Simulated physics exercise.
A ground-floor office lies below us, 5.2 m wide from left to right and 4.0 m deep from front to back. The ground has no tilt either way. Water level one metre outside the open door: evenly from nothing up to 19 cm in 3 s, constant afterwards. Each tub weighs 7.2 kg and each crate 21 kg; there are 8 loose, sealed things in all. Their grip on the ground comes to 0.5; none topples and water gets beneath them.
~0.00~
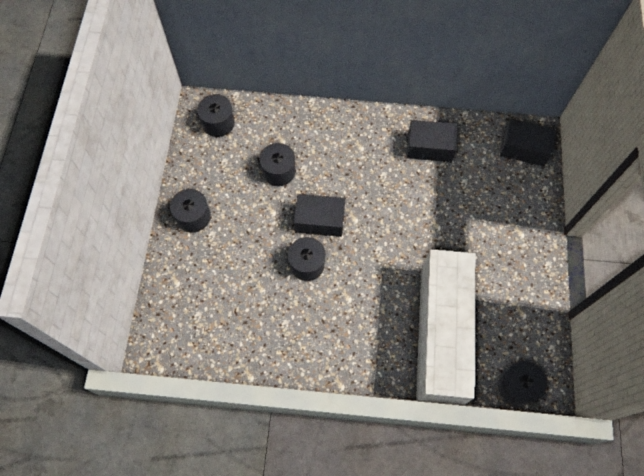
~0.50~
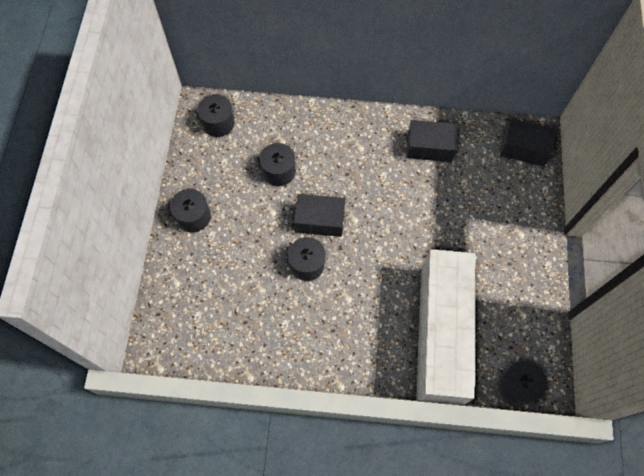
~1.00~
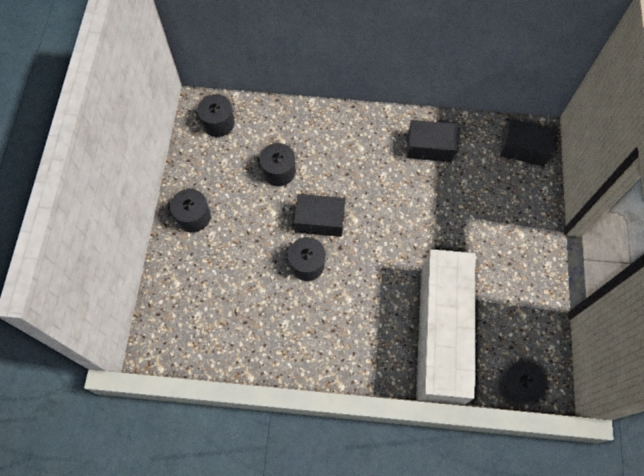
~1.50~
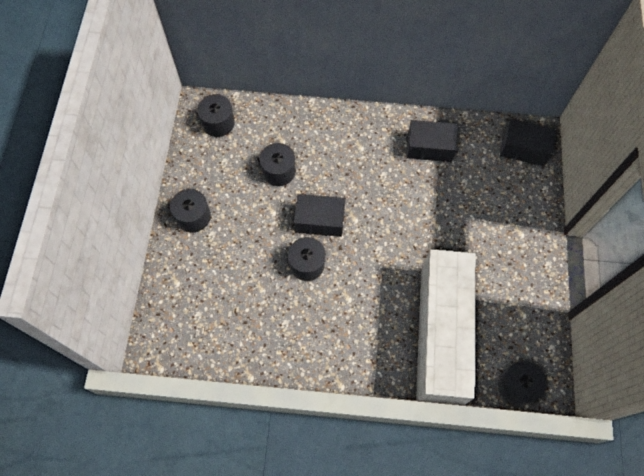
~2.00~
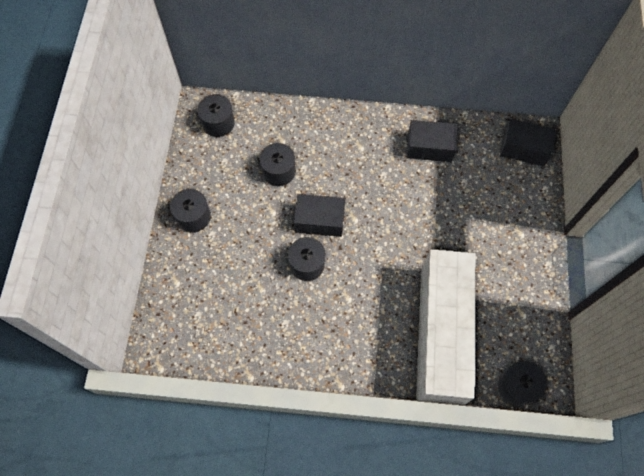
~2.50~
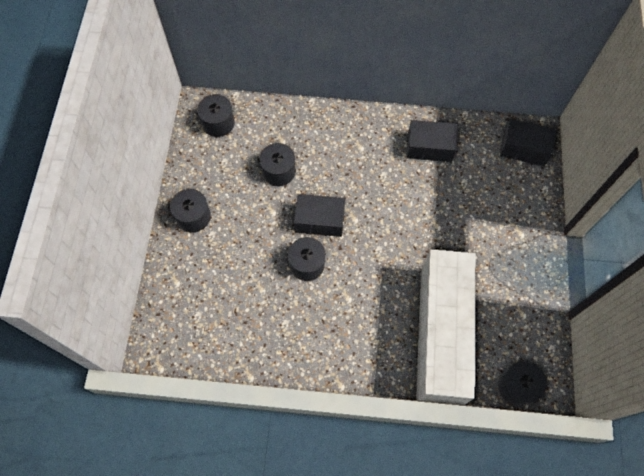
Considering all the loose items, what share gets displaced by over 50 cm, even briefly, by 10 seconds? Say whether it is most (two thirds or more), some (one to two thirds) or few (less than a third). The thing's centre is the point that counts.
Few.
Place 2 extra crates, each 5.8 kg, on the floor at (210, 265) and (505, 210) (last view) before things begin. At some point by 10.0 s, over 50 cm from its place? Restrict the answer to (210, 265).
Result: Not exceeded.
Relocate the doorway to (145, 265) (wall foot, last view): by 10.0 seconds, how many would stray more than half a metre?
In that case 1 of them.
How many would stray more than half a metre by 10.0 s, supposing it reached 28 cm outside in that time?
Then 5 of them.
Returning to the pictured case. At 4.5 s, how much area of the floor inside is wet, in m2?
About 6.5 m2.
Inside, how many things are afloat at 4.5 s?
Tally: 0 of them.
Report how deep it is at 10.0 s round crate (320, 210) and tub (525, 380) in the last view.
About 5 and 9 cm.
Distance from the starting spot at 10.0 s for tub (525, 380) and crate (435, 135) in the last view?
In turn: 30 cm, 0 cm.
After 3.5 s 0 of 8 are over 50 cm from their spots; 0 afloat.
After 4.5 s 0 of 8 are over 50 cm from their spots; 0 afloat.
After 7.0 s 1 of 8 are over 50 cm from their spots; 1 afloat.
After 10.0 s 0 of 8 are over 50 cm from their spots, and 1 have been at some point; 1 afloat.
